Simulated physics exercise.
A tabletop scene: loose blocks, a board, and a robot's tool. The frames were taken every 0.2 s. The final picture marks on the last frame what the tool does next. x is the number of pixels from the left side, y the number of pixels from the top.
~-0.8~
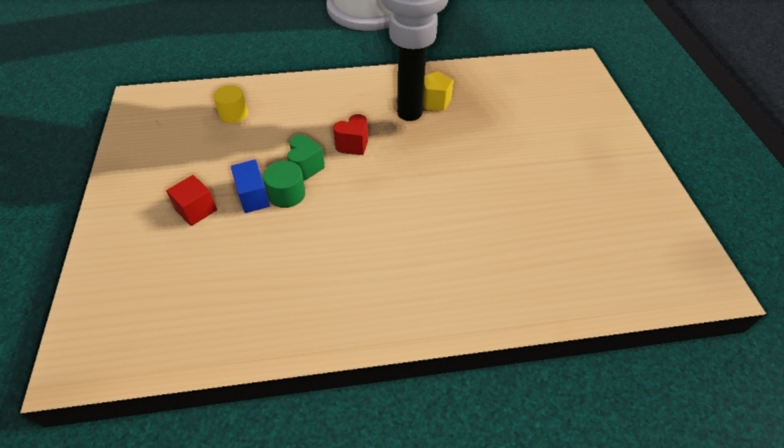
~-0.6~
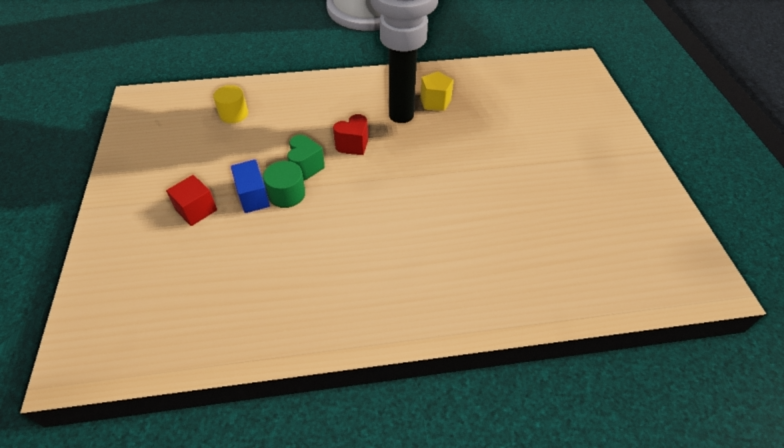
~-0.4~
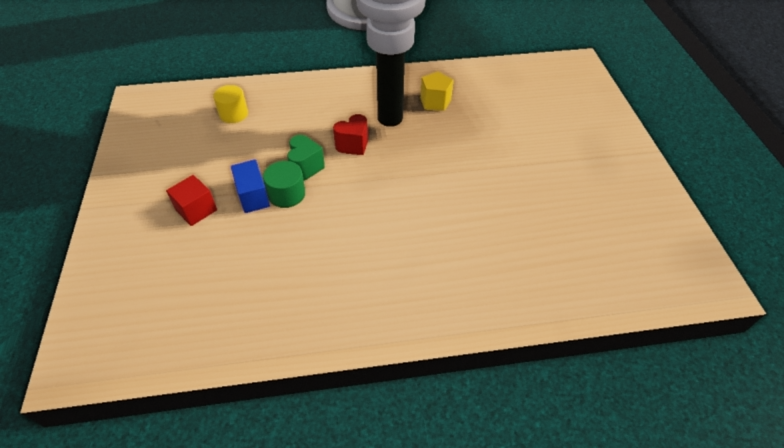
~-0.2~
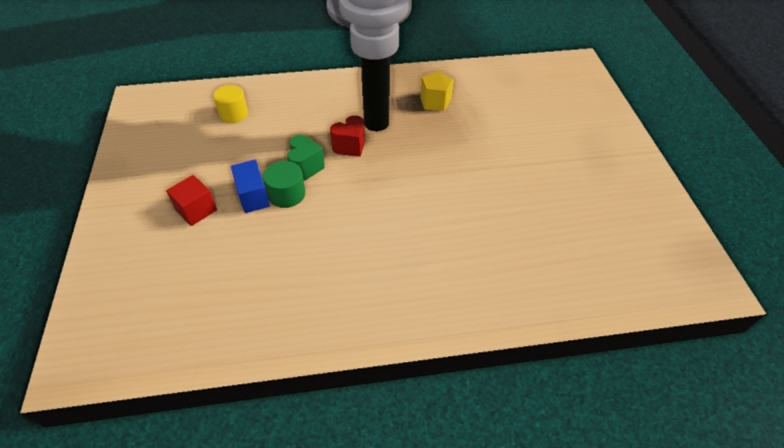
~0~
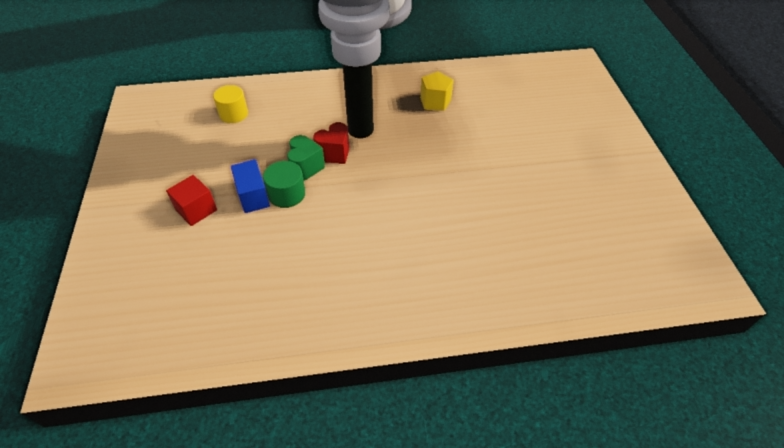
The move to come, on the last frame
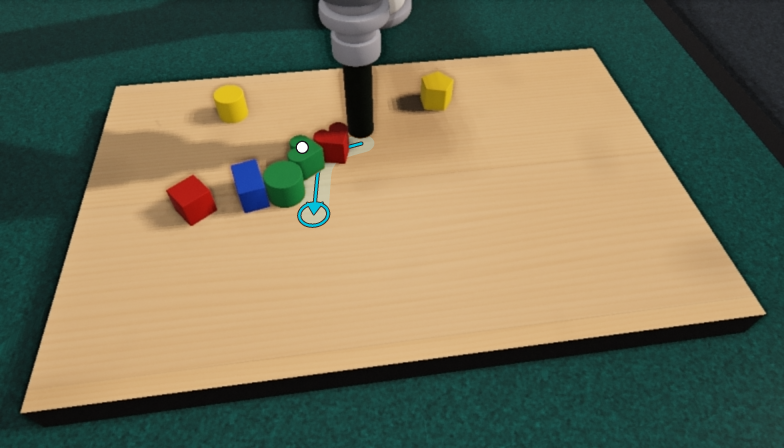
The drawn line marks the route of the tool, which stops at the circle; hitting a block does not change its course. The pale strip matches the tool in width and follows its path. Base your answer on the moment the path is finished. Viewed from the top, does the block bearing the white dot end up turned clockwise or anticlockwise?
It rotates counterclockwise.
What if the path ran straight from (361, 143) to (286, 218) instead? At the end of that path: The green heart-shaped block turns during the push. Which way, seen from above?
Seen from overhead, it turns anticlockwise.
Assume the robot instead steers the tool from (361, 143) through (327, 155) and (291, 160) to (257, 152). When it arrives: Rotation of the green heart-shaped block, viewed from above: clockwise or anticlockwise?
It goes round opposite to clock hands.
Path on the board, from (361, 143) via (328, 156) and (317, 183), ending at (314, 214); the dot is on the green heart-shaped block.
What follows on the original path. One third of the way, tool (326, 143); blue oblong block (244, 177); green circular block (278, 180); green heart-shaped block (268, 153), turned 65° anticlockwise; red heart-shaped block (292, 136), turned 50° clockwise.
Two thirds of the way, tool (315, 170); blue oblong block (244, 177); green circular block (278, 180); green heart-shaped block (264, 153), turned 75° anticlockwise; red heart-shaped block (288, 136), turned 60° clockwise.
At the end, tool (312, 202); red square in place; blue oblong block (243, 177), turned 15° clockwise; green circular block (277, 184); green heart-shaped block (264, 153), turned 75° anticlockwise; red heart-shaped block (288, 136), turned 60° clockwise.
